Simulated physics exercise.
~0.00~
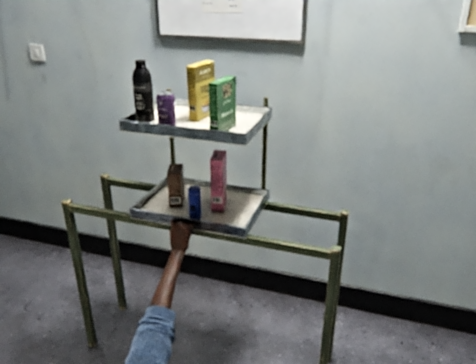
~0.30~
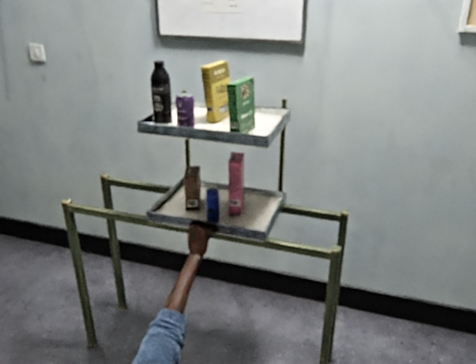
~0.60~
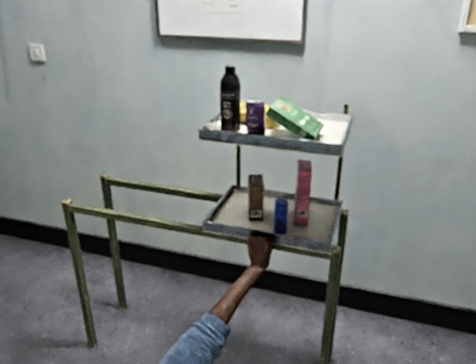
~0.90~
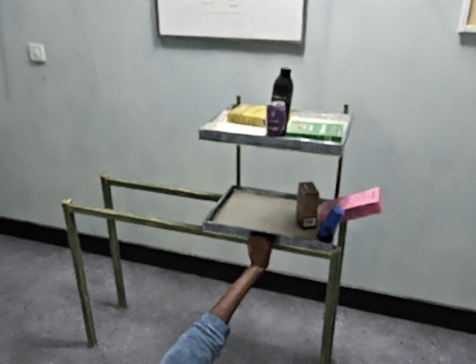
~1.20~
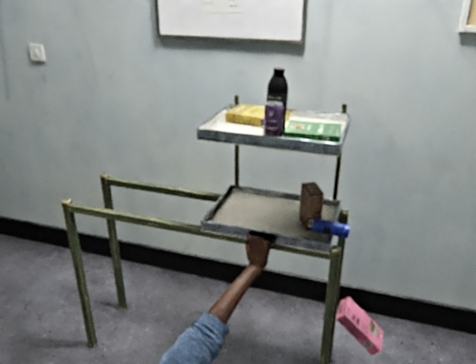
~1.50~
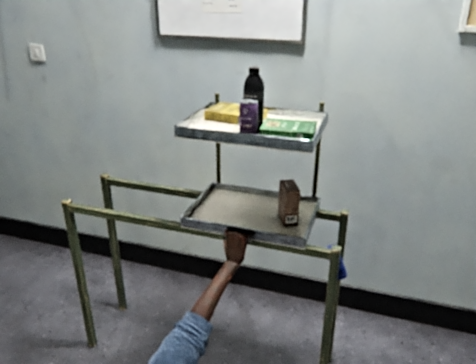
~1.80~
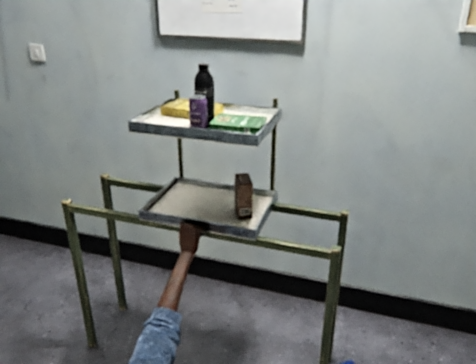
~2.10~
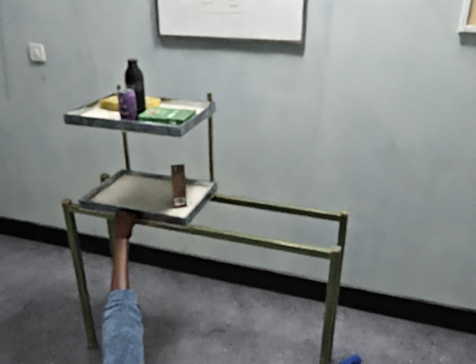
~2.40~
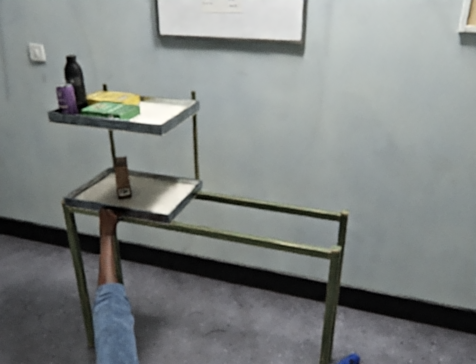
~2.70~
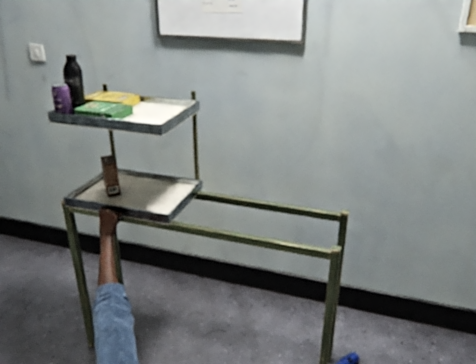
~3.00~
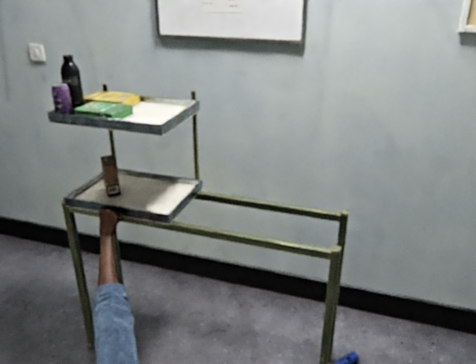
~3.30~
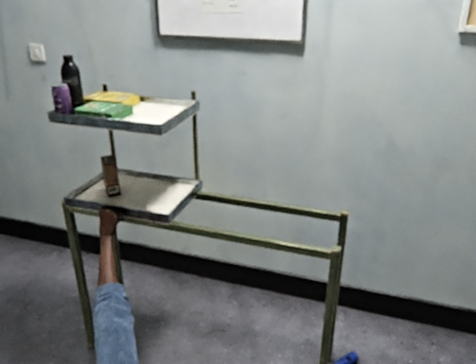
In a grey-walled room, seen from a fixed view in front, a hand grips a two-tier tray shelf on a green metal frame. The upper tier holds a black bottle, purple can, yellow packet and green packet, the lower a brown, a blue and a pink item. The hand slides the shelf right, and the yellow and green packets topple. At the right end the pink packet tips off, then the blue item follows. The shelf slides to the left end and stops, with the bottle, can and brown packet upright and the blue item on the floor.
